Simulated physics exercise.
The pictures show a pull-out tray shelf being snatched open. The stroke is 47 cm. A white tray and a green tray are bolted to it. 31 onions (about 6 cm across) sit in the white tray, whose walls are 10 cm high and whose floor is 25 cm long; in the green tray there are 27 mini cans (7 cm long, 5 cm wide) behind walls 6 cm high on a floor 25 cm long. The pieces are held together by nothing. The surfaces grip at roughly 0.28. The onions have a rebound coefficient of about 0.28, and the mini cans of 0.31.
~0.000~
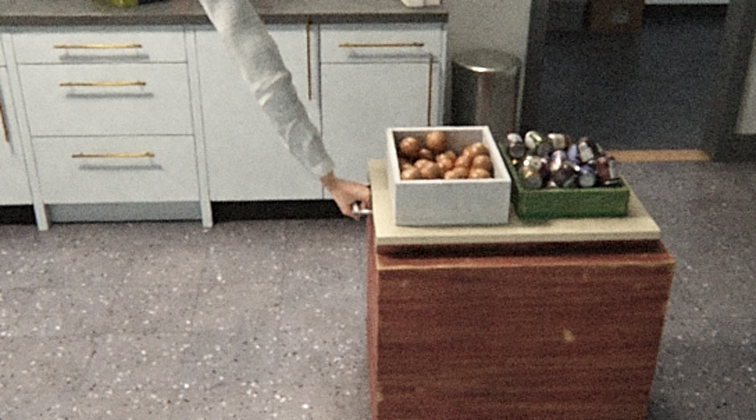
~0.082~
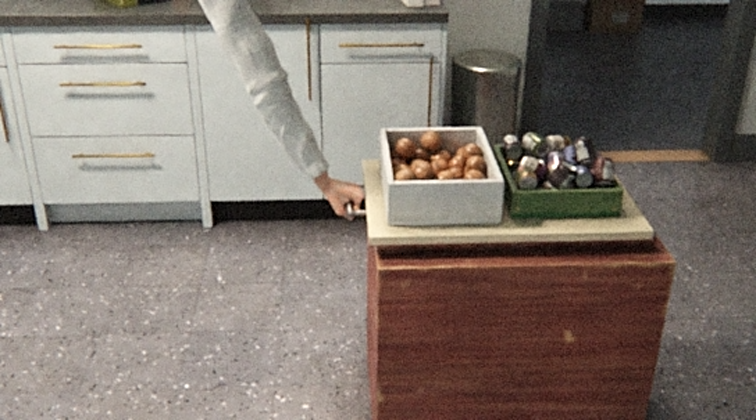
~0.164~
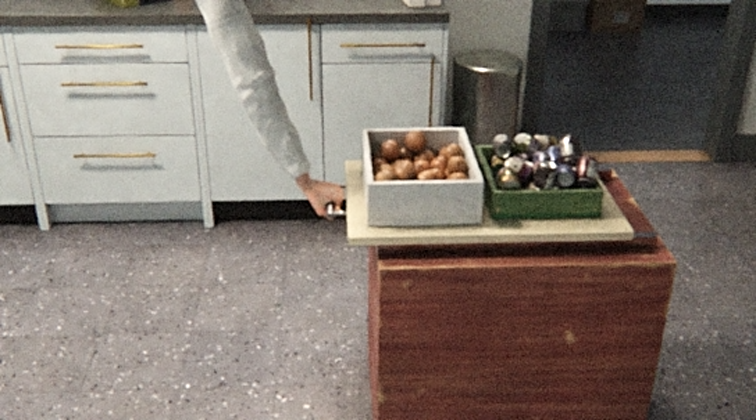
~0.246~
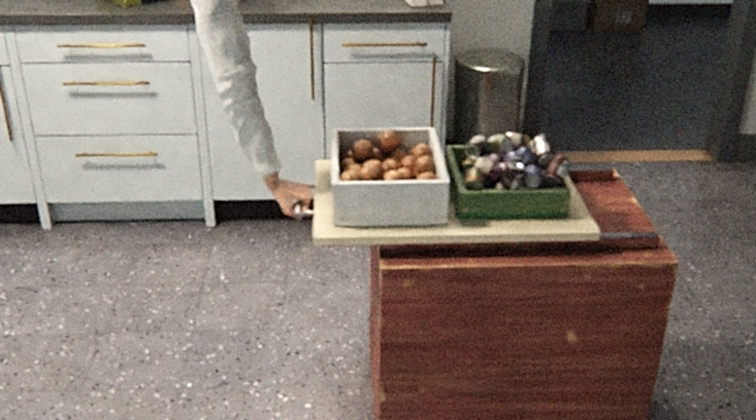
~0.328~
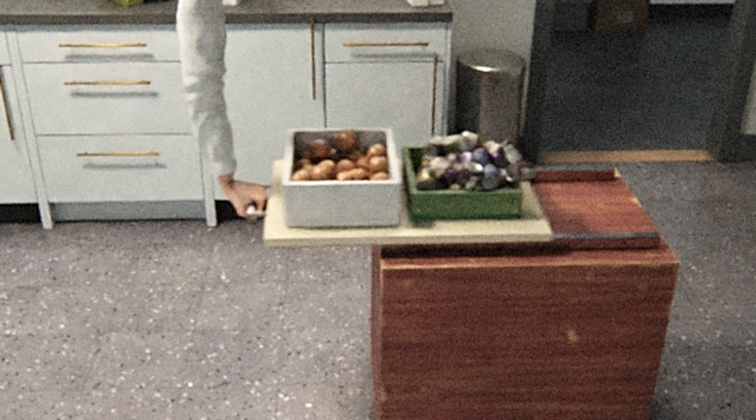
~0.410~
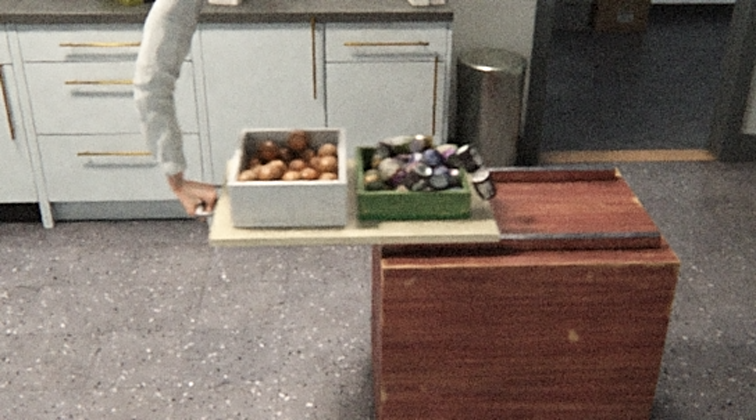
To begin with, a hand grips the left end of a pale shelf on a reddish wooden cabinet, holding a white tray of round brown items and a green tray of mini cans. The arm pulls the shelf leftward, slowly then faster, and cans shift right, some passing over the green rim.
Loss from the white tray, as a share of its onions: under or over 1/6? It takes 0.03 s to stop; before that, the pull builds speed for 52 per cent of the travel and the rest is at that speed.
Under 1/6.
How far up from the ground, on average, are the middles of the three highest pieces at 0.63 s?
Some 86 cm up.
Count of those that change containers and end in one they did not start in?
My estimate would be some 1.
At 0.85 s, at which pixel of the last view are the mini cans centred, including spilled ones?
In the last picture they centre on about (379, 183).
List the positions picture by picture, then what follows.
In the first frame (places track the rim corner closest to us here), white tray (401, 182); green tray (525, 191); 0 cm pulled; all still inside.
White tray (394, 182); green tray (518, 191); 2 cm pulled, in the second frame.
White tray (373, 183); green tray (498, 191); 7 cm pulled, in the third frame.
White tray (338, 183); green tray (465, 192); 16 cm pulled, in the fourth frame.
White tray (289, 183); green tray (417, 192); 28 cm pulled; 1 out, the lowest can at (521, 172), in the fifth frame.
White tray (234, 183); green tray (364, 193); 41 cm pulled; 2 out, the lowest can at (484, 186), in the sixth frame.
After 0.43 s, end of travel.
After 0.51 s, the white tray has all 31 and the green tray is down by 2 of 27.
After 0.63 s, the white tray has all 31 and the green tray is down by 5 of 27.
After 0.85 s, the white tray has all 31 and the green tray is down by 6 of 27.
When it is over (at 1.29 s), the white tray has all 31 and the green tray is down by 7 of 27. Asked share, 0 of 31, 0 per cent.
